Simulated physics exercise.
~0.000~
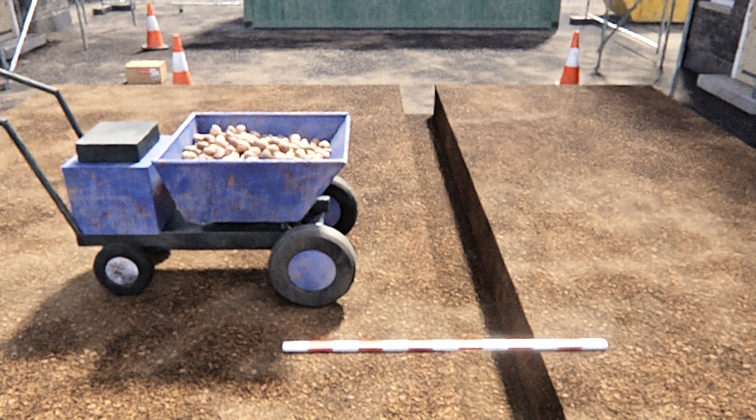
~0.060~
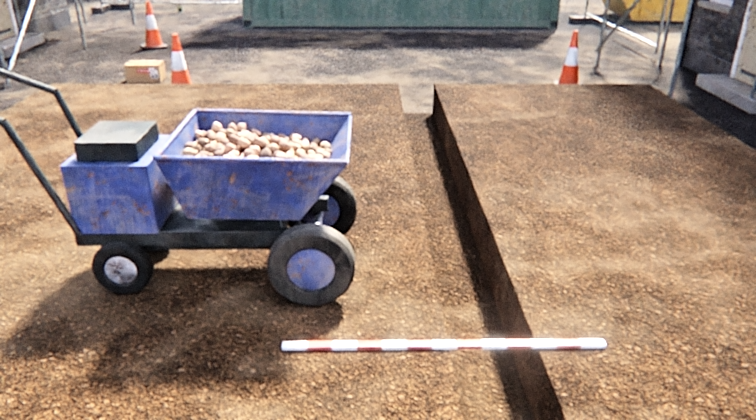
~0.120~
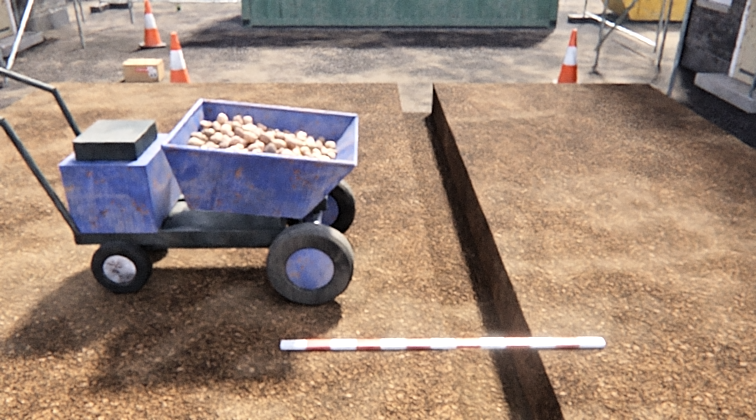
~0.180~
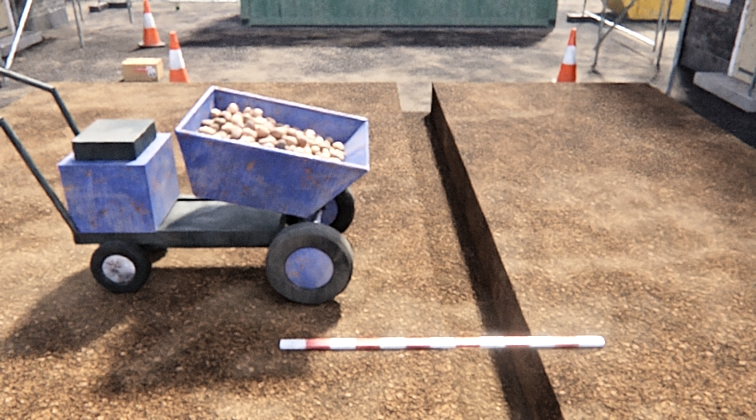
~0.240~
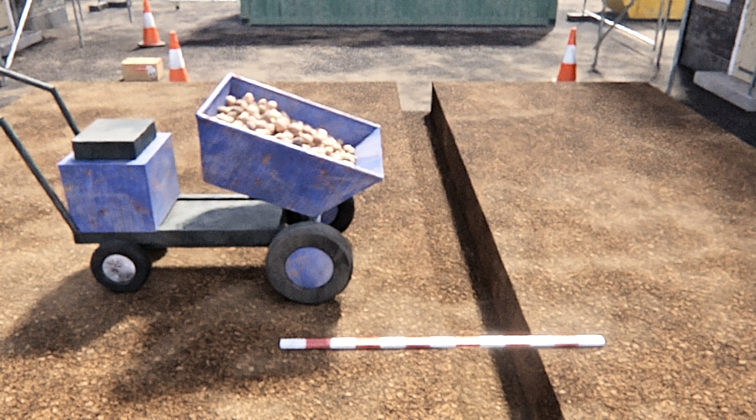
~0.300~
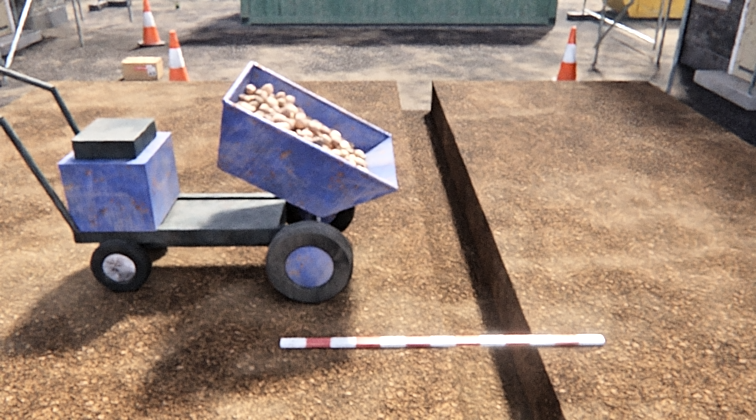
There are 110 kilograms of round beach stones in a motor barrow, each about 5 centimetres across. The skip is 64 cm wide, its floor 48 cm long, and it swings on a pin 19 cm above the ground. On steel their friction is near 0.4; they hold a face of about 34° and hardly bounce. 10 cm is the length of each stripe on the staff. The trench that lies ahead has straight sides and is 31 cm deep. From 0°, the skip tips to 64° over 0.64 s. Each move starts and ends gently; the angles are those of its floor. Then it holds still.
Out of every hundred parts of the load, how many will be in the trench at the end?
Close to 87 in every hundred.
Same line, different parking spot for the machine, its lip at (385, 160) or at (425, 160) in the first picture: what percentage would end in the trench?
65 % and 30 %.
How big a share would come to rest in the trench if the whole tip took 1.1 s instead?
In that case some 95 per cent.
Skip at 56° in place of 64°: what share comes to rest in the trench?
Then close to 55 per cent.
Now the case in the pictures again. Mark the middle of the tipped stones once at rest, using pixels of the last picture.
Centre estimate: Around (468, 303).
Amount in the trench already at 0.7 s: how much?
Roughly 15% by that time.
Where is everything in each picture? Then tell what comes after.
The skip is at 0°, its lip at (345, 162); the top of the load is at (245, 141), in the first picture.
Lip at (347, 163), floor tilted 2°, highest stones at (232, 138); the stones move at 0.4 m/s on average, in the second picture.
Lip at (355, 165), floor tilted 6°, highest stones at (225, 131); the stones move at 0.7 m/s on average, in the third picture.
The skip is at 12°, its lip at (368, 170); the top of the load is at (226, 118); the stones move at 1.0 m/s on average, in the fourth picture.
The skip is at 20°, its lip at (383, 179); the top of the load is at (235, 108); the stones move at 1.1 m/s on average, in the fifth picture.
Lip at (397, 189), floor tilted 29°, highest stones at (255, 96); the stones move at 1.2 m/s on average, in the sixth picture.
After 0.5 s the floor is at 54°; 100 % in the skip; the foremost stones are at (398, 198).
After 0.7 s the floor is at 64°; 83 % in the skip, 1 % short of the trench, 16 % in the trench; the foremost stones are at (490, 261).
After 1.1 s the floor is at 64°; 35 % in the skip, 1 % short of the trench, 53 % in the trench, 11 % past the trench; the foremost stones are at (602, 258).
After 3.0 s the floor is at 64°; 0 % in the skip, 1 % short of the trench, 87 % in the trench, 12 % past the trench; the foremost stones are at (725, 250).
